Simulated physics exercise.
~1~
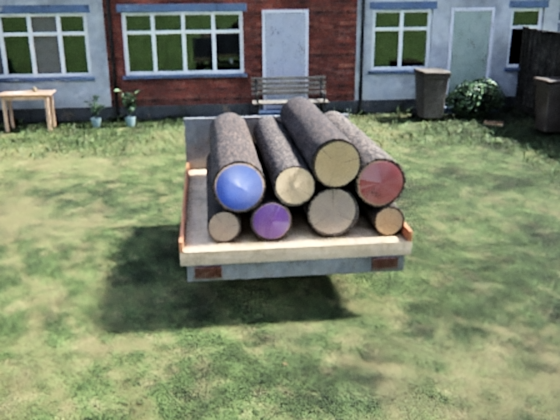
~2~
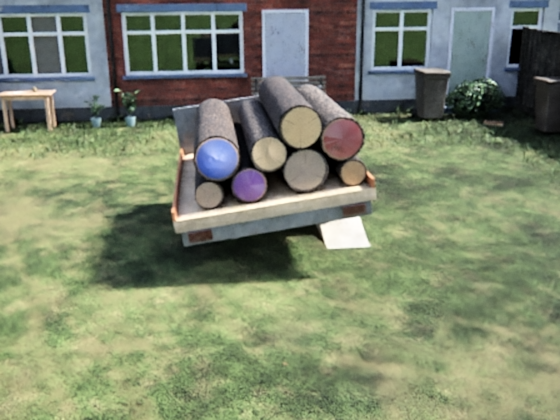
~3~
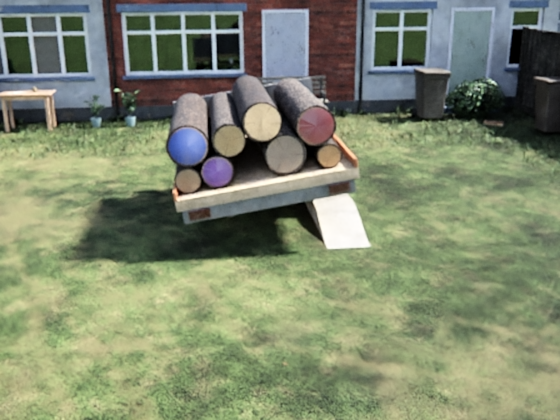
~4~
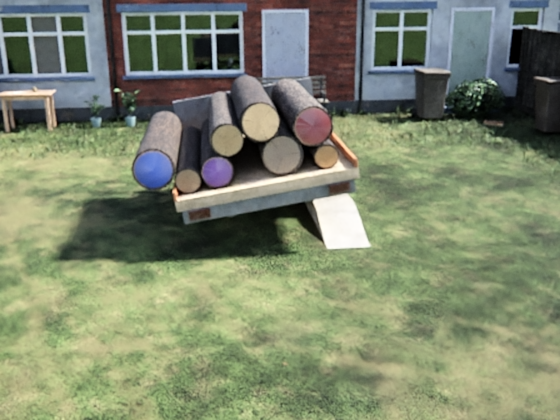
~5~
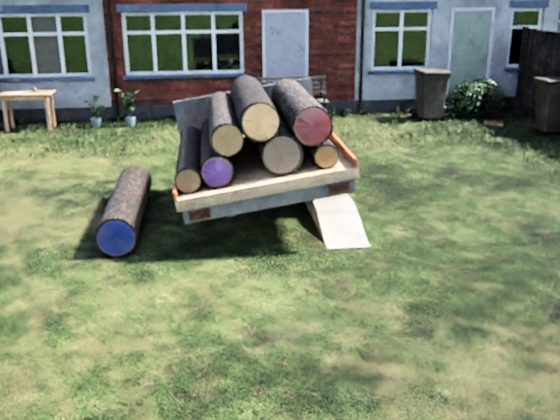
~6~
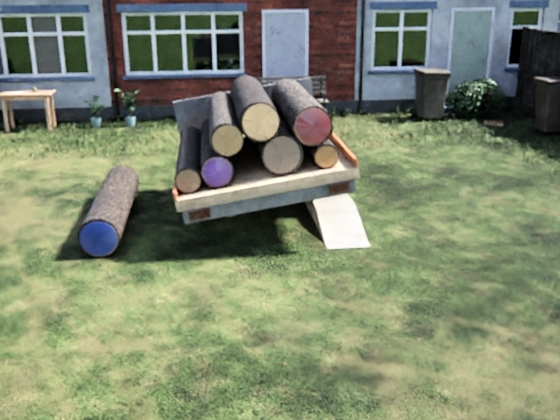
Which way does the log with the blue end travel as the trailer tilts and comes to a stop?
The blue-ended log moves to the left, going over the trailer's left edge and down onto the grass.
